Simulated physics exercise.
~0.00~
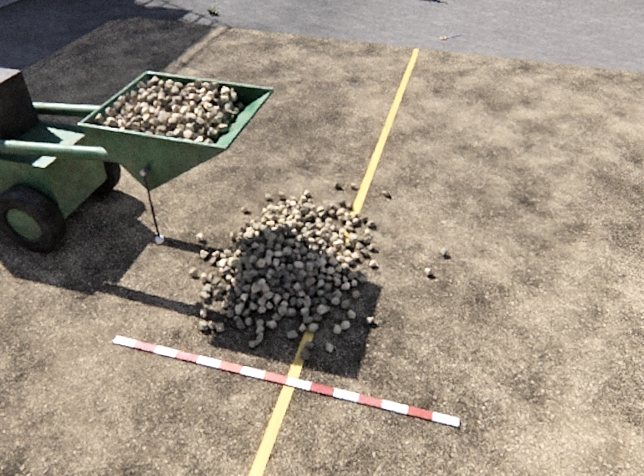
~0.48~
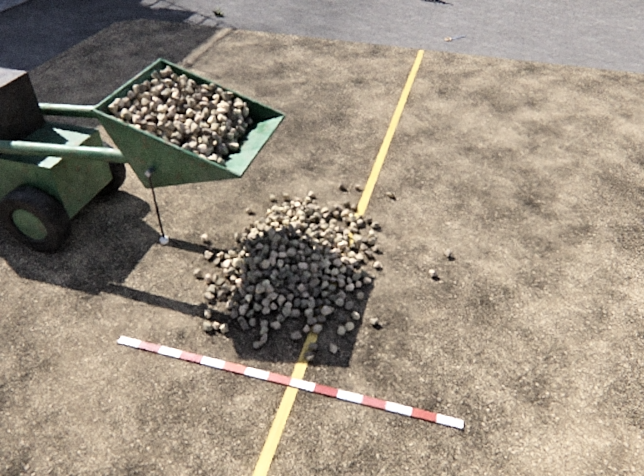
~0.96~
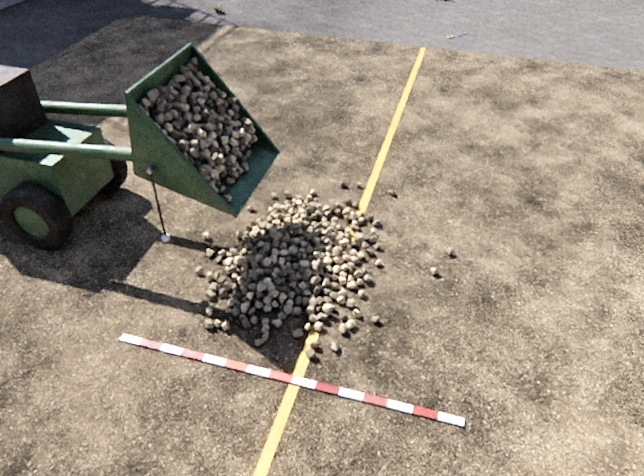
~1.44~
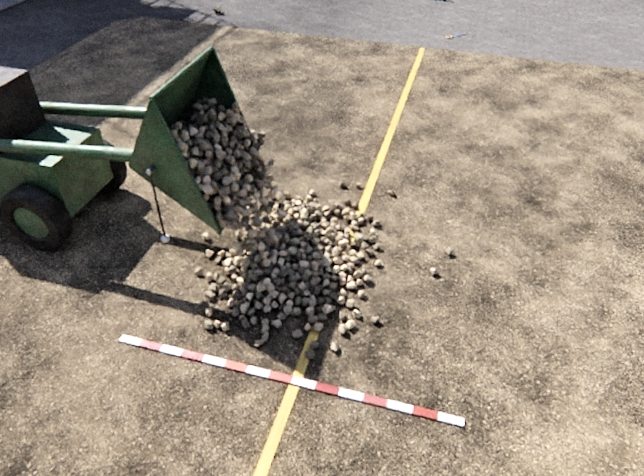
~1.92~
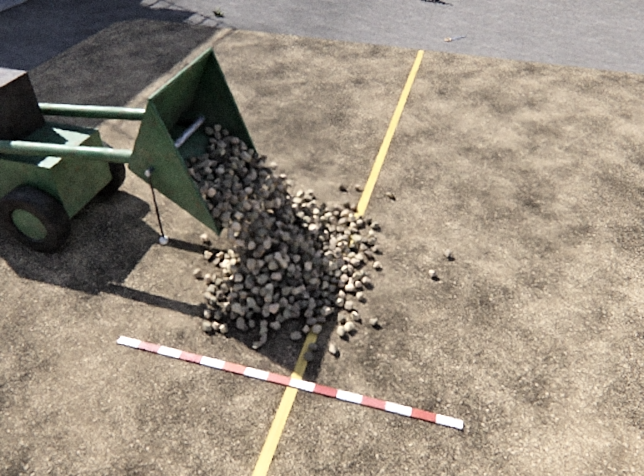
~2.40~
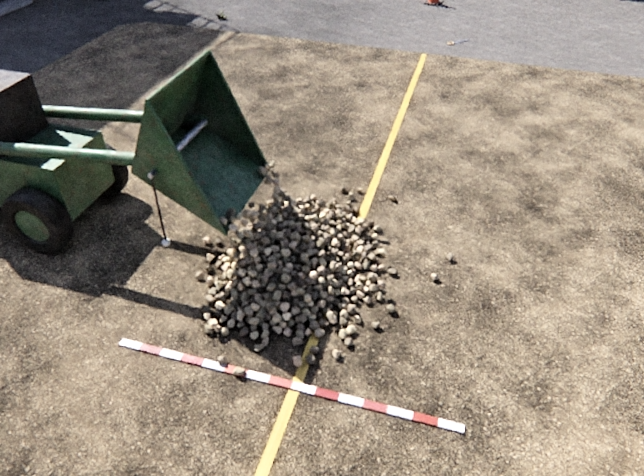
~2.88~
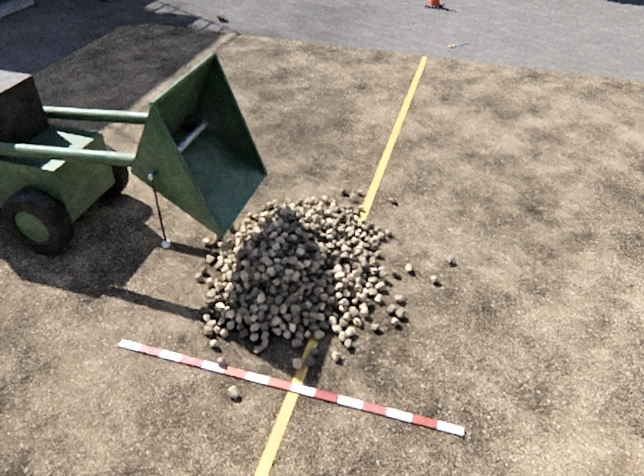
On sandy, level ground beside a strip of grey paving, seen from above at a slant, a green loader stands at the left with its bucket full of pale stones. In front of it a heap of similar stones lies across a yellow line, with a red and white staff below. The bucket tips forward steeply, and the stones slide out over its lip onto the heap. It jerks slightly as the last ones drop, and a few roll towards the staff. Finally the bucket hangs tilted and empty above a larger heap, spread further over the line.
